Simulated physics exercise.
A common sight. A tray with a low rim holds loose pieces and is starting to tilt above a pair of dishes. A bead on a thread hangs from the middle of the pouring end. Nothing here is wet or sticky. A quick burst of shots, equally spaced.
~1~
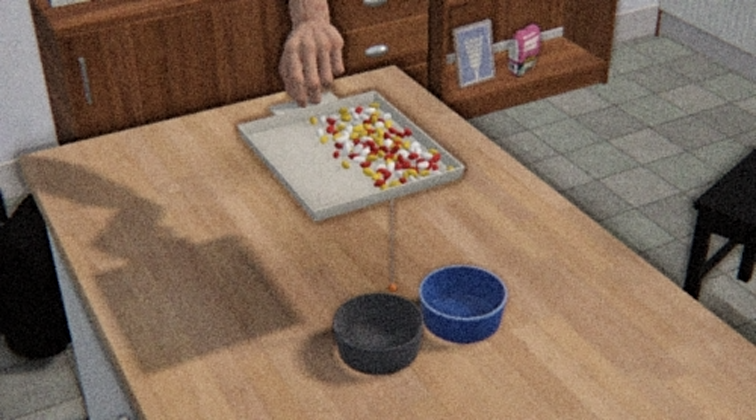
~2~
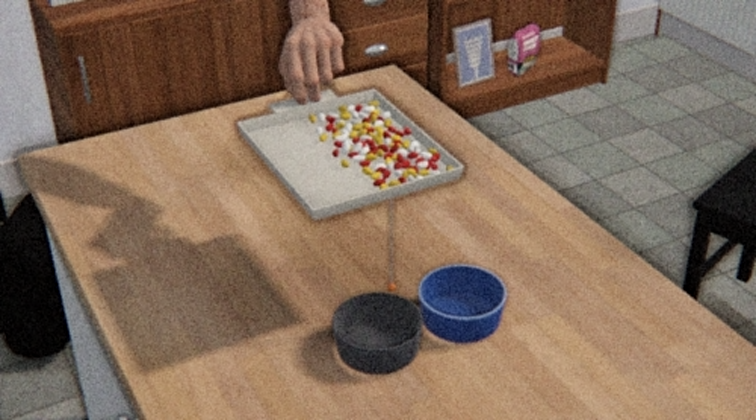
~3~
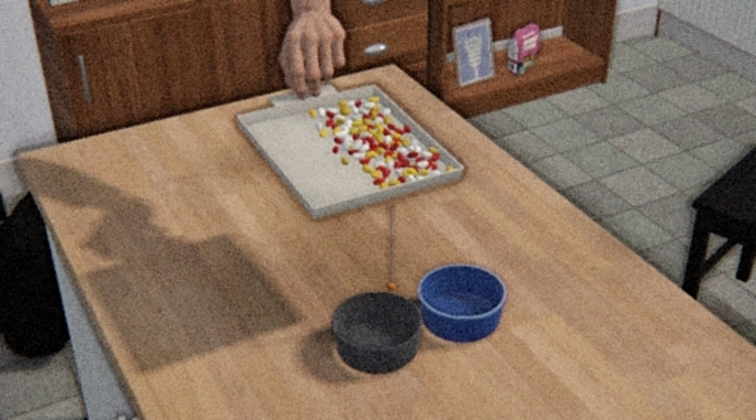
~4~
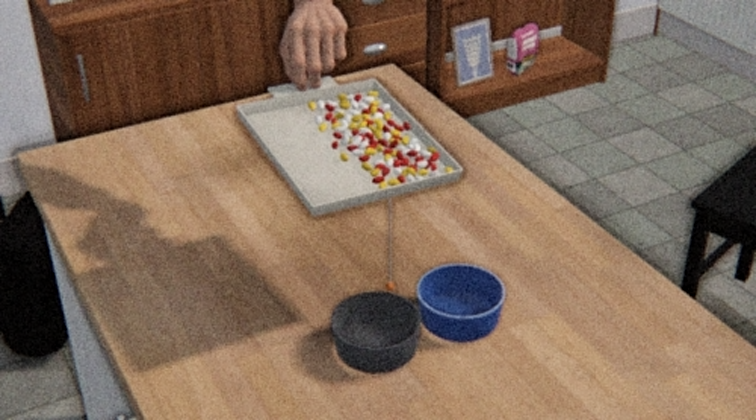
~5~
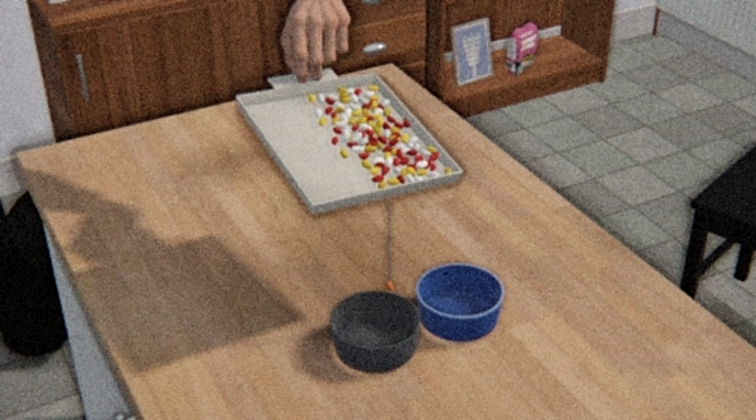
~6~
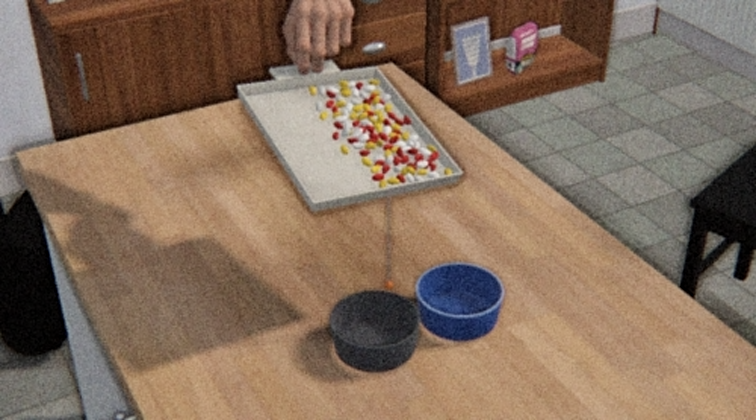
A hand reaches in from the top over a pale, low-rimmed tray on a wooden table, seen from above at an angle, with brown cabinets and grey floor tiles behind. Red, yellow and white jelly beans cover the tray's right side, and a bead hangs on a thread near a black dish and a blue one. The tray tilts slightly, its right corner lowest, while the beans barely shift.
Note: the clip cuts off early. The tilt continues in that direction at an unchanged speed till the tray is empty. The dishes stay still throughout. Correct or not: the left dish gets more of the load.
Not correct; the right dish gets more.
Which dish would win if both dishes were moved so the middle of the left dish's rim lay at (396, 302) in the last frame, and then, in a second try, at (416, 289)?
Try 1 - the dish at right; try 2 - the dish at left.
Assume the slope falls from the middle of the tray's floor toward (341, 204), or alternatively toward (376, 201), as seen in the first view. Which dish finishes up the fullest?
First: The dish at left. Second: The dish at left.
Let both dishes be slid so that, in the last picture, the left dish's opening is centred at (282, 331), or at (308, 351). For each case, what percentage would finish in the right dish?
It comes to roughly 0 per cent in one try and roughly 10 per cent in the next.
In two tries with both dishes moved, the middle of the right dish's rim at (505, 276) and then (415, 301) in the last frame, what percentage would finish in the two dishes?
About 70% and about 40%.
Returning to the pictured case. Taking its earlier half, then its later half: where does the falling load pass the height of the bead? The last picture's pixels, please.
First close to (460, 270), next close to (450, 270).
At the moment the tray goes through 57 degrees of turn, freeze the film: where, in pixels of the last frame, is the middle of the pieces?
Roughly at (413, 134).
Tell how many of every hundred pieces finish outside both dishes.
Close to 0 percent, I reckon.
Shortly afterwards, tray tipped steeply; the whole lot on the tray.
Next, tray tipped right over; all but a few on the tray; only a few in the right dish; a little in the air.
Some moments later, tray tipped past a quarter turn; only a few in the left dish; all but a few in the right dish; only a few outside both.
In the end, tray tipped past a quarter turn; only a few in the left dish; all but a few in the right dish; only a few outside both.
